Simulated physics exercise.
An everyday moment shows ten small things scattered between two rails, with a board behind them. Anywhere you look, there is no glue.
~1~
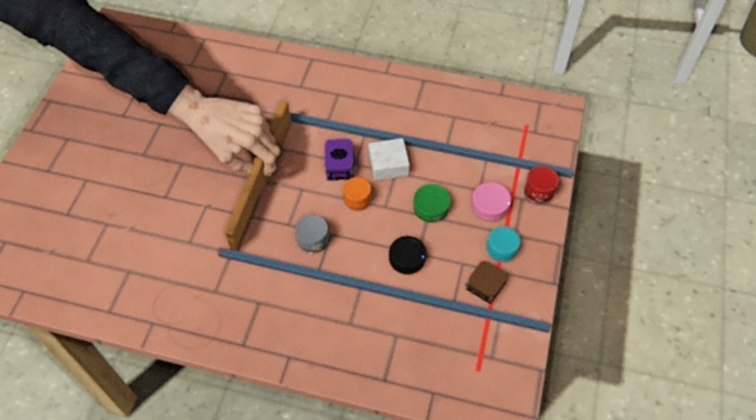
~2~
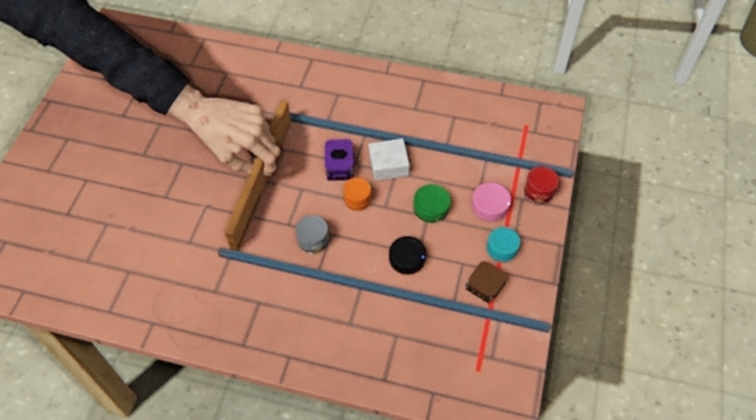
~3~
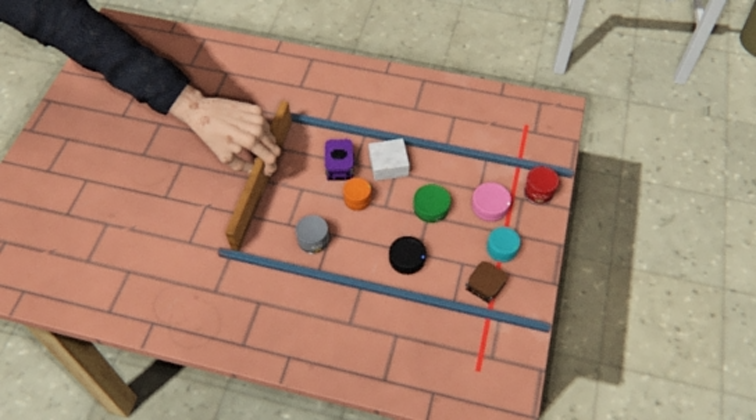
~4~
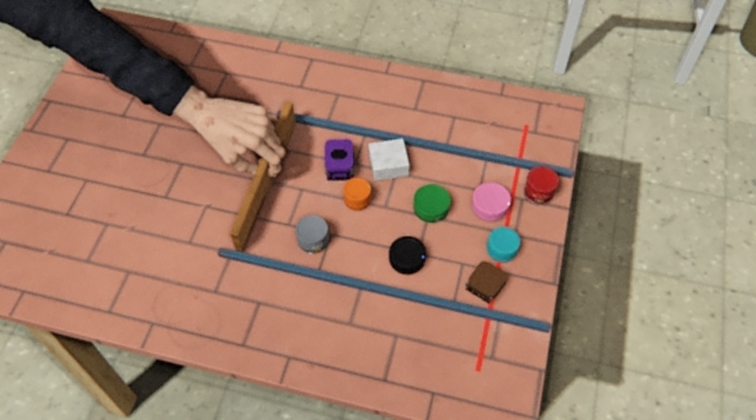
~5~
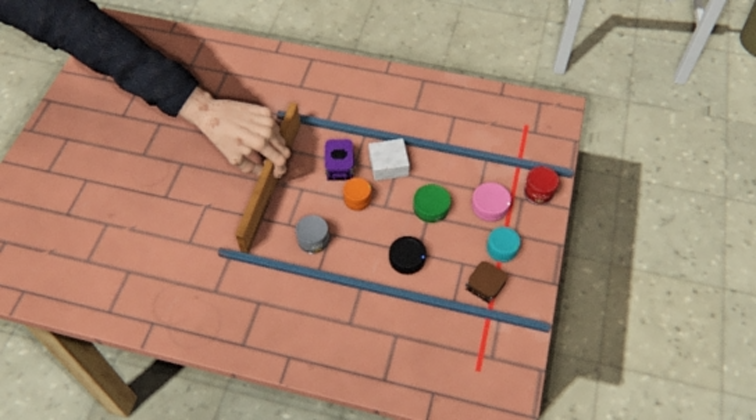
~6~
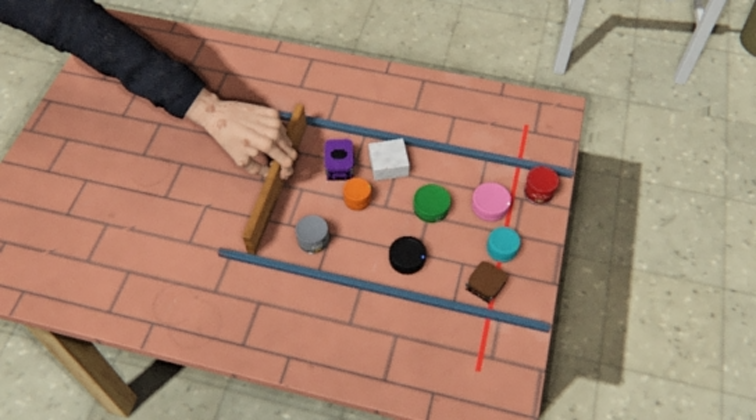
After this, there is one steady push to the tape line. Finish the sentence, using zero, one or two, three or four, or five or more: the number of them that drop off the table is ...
The number that drop off the table is three or four.
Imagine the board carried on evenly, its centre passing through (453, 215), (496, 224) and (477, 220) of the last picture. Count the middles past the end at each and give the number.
Over the end: 0, 3, 0.
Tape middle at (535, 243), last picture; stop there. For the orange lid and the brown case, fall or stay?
Orange lid - safe; brown case - gone.
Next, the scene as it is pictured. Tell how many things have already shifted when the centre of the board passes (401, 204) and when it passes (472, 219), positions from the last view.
That makes 6 at the first spot and 10 at the second.
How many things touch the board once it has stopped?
The figure is 3.
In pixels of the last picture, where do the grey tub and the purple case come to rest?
The grey tub stops around (514, 275); the purple case around (526, 202).
Soon after, none off yet; red pot at rest near (541, 186); turquoise lid at rest near (503, 245); brown case at rest near (487, 282).
In the end, the number that fall off is three or four; gone, pink lid, turquoise lid and red pot.
